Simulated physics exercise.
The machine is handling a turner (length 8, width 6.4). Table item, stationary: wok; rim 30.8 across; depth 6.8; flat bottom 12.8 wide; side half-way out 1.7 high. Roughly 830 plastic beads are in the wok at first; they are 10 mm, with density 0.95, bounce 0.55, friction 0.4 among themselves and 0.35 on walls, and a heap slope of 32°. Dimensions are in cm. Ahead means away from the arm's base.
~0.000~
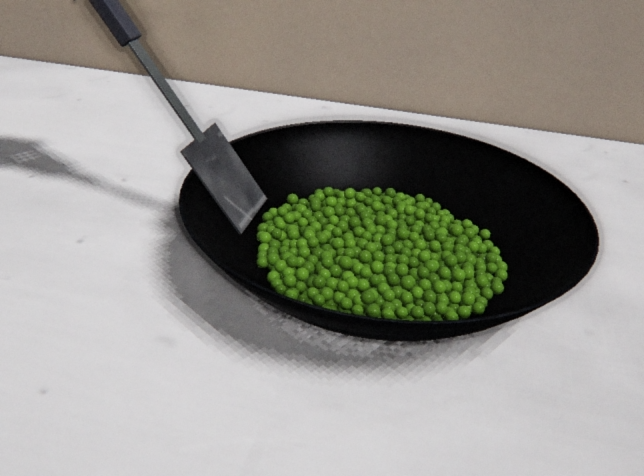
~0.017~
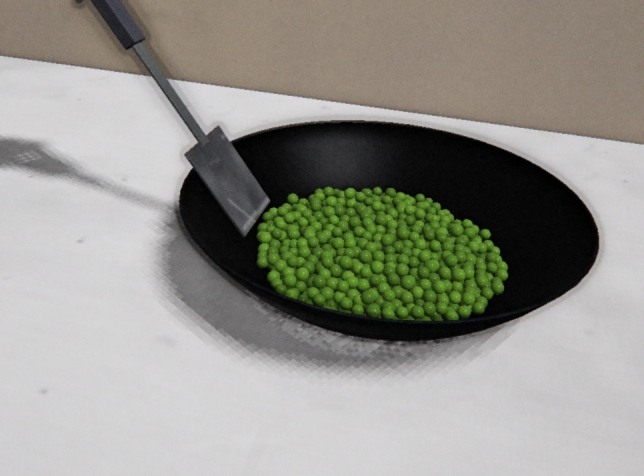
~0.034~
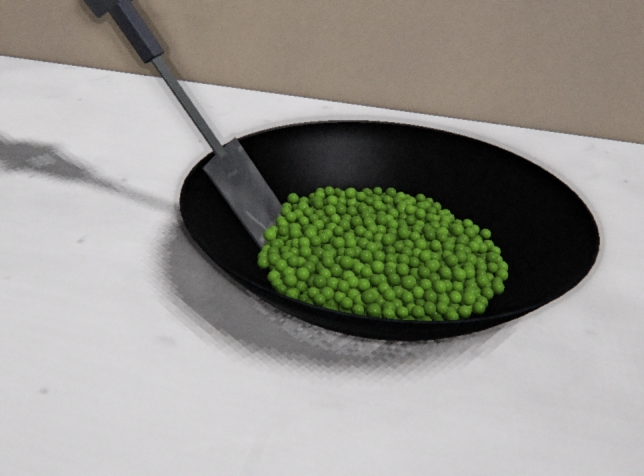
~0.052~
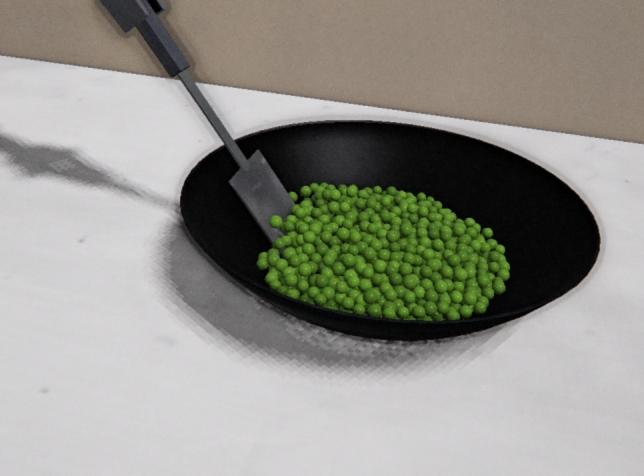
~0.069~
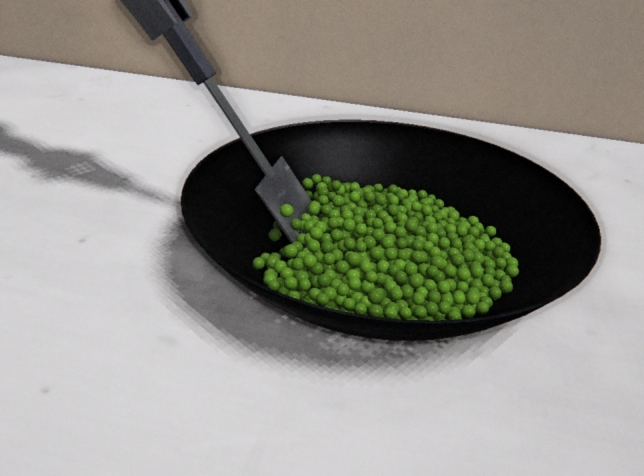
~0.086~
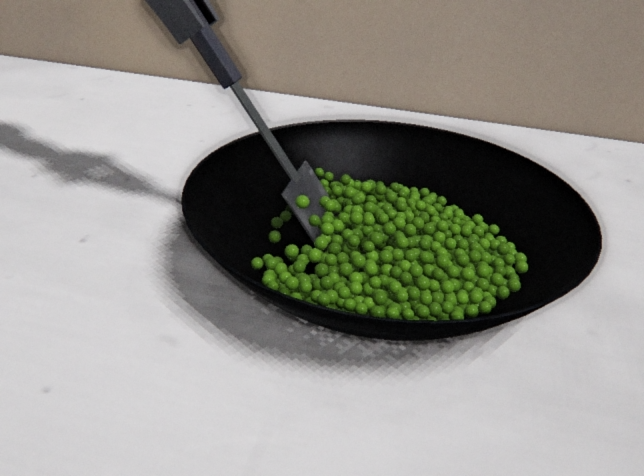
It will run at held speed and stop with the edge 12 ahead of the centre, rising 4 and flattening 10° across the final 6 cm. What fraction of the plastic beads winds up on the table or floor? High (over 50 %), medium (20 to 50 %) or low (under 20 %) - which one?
Medium, from 20 to 50 %.
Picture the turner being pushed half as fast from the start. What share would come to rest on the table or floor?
15 per cent, roughly.
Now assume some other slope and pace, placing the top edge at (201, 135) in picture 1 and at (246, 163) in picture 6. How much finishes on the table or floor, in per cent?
Some 15 per cent.
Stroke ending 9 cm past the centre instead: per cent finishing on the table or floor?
About 15 %.
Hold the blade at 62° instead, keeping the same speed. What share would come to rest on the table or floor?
It would be near 25 per cent.
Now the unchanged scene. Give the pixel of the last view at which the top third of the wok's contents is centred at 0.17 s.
I'd put it somewhere near (474, 234).
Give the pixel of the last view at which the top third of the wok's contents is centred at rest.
(441, 262).
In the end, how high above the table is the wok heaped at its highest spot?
It reaches around 4.5 cm.
After 0.13 s, sloping 54°, highest piece 8 above the table; 826 in the wok.
After 0.17 s, sloping 52°, highest piece 9 above the table; 826 in the wok.
After 0.39 s, sloping 44°, highest piece 19 above the table; 603 in the wok, 34 on the table or floor, 189 on the blade or in flight.
After 1.44 s, sloping 44°, highest piece 4 above the table; 603 in the wok, 223 on the table or floor.
At rest, 603 in the wok, 223 on the table or floor. That is 27 % on the table or floor.
